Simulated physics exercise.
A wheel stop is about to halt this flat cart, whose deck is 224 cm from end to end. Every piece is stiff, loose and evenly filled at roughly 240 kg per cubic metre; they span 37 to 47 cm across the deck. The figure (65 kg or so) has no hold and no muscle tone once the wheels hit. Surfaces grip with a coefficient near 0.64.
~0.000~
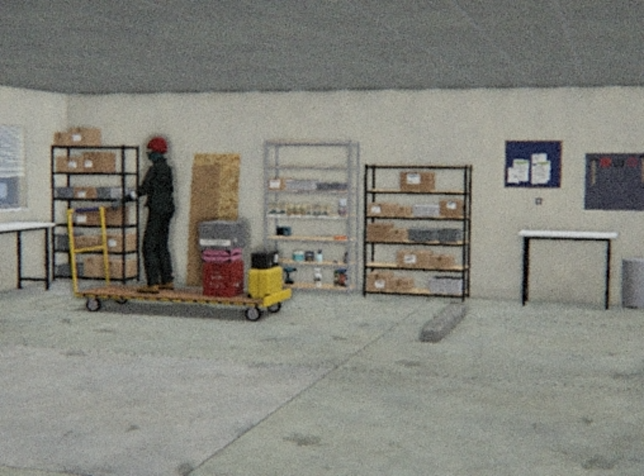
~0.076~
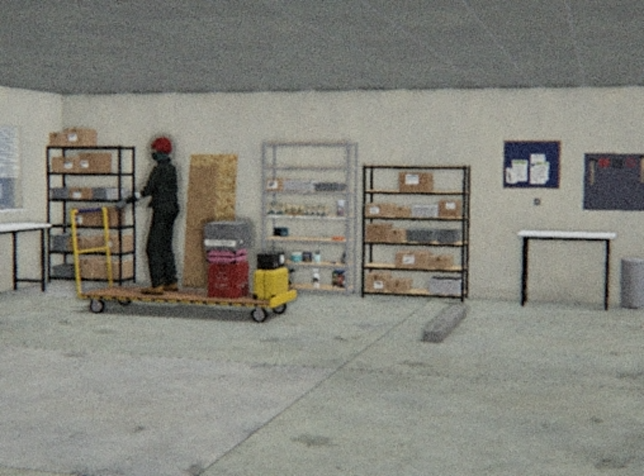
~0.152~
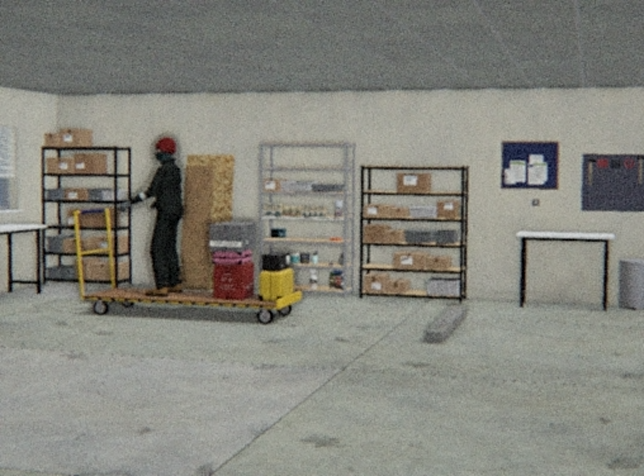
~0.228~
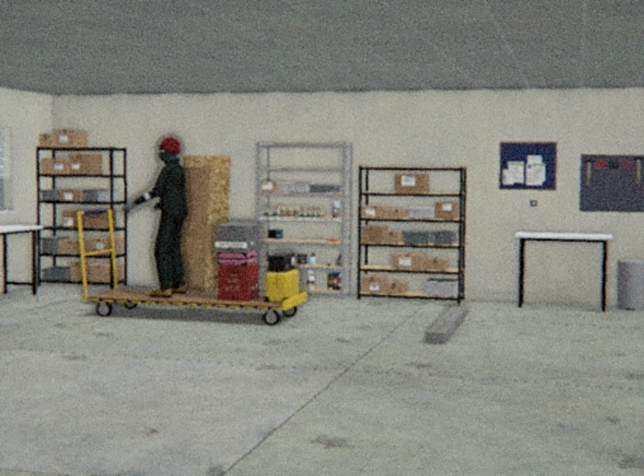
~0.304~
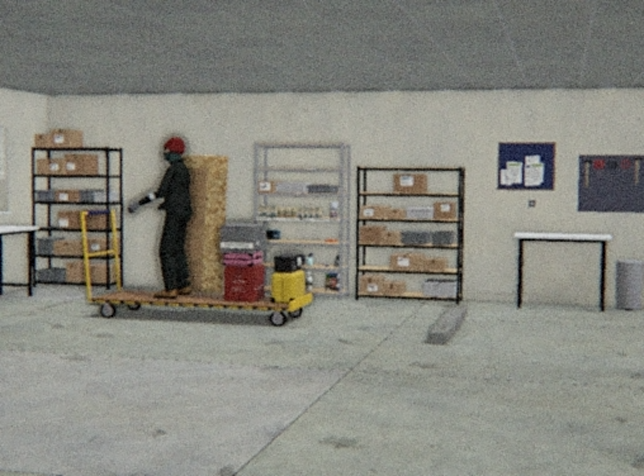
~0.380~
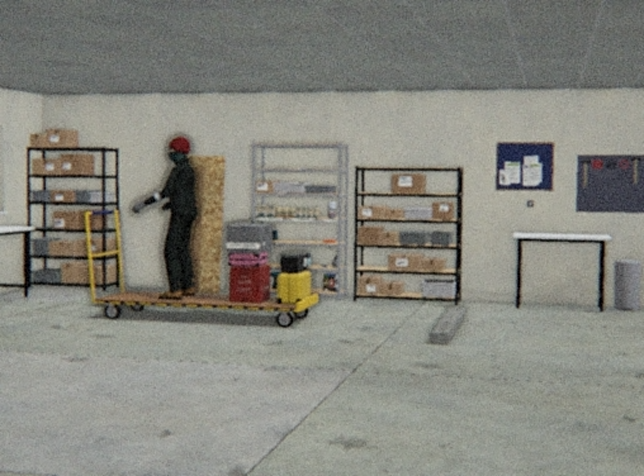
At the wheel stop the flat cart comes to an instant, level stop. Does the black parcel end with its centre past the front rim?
The black parcel remains on the deck at this speed.
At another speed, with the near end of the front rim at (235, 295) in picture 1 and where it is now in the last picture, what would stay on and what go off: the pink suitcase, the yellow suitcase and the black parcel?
In that case pink on, yellow off, black off.
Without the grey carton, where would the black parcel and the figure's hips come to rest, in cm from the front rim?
In that case black 10 behind, hips 100 behind.
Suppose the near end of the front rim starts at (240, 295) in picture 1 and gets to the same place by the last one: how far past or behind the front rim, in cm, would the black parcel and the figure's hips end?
In that case black 60 past, hips 80 behind.
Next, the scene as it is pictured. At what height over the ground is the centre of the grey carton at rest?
Some 90 cm up.
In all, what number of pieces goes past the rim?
0 of them.
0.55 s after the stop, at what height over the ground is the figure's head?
Some 70 cm up.
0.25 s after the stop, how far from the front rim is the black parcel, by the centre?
Some 10 cm behind it.
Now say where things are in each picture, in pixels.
In the first frame, black parcel (265, 260), red carton (224, 278), rim corner (265, 303); 184 cm still to roll.
In the second frame, black parcel (271, 261), red carton (229, 279), rim corner (271, 304); 177 cm still to roll.
In the third frame, black parcel (276, 262), red carton (234, 280), rim corner (278, 305); 170 cm still to roll.
In the fourth frame, black parcel (282, 263), red carton (239, 281), rim corner (284, 306); 163 cm still to roll.
In the fifth frame, black parcel (288, 263), red carton (244, 282), rim corner (291, 307); 155 cm still to roll.
In the sixth frame, black parcel (294, 264), red carton (250, 283), rim corner (298, 308); 148 cm still to roll. Speed about 0.9 m/s.
After 1.97 s the deck stops.
After 2.52 s the black parcel is 8 cm behind the rim, tilted 0°, near (444, 268) in the last picture's view.
After 2.97 s the black parcel is 6 cm behind the rim, tilted 0°, near (445, 269) in the last picture's view.
Final state at 3.7 s, nothing is past the rim; behind it, pink suitcase, grey carton, black parcel, red carton, yellow suitcase and the figure's hips.
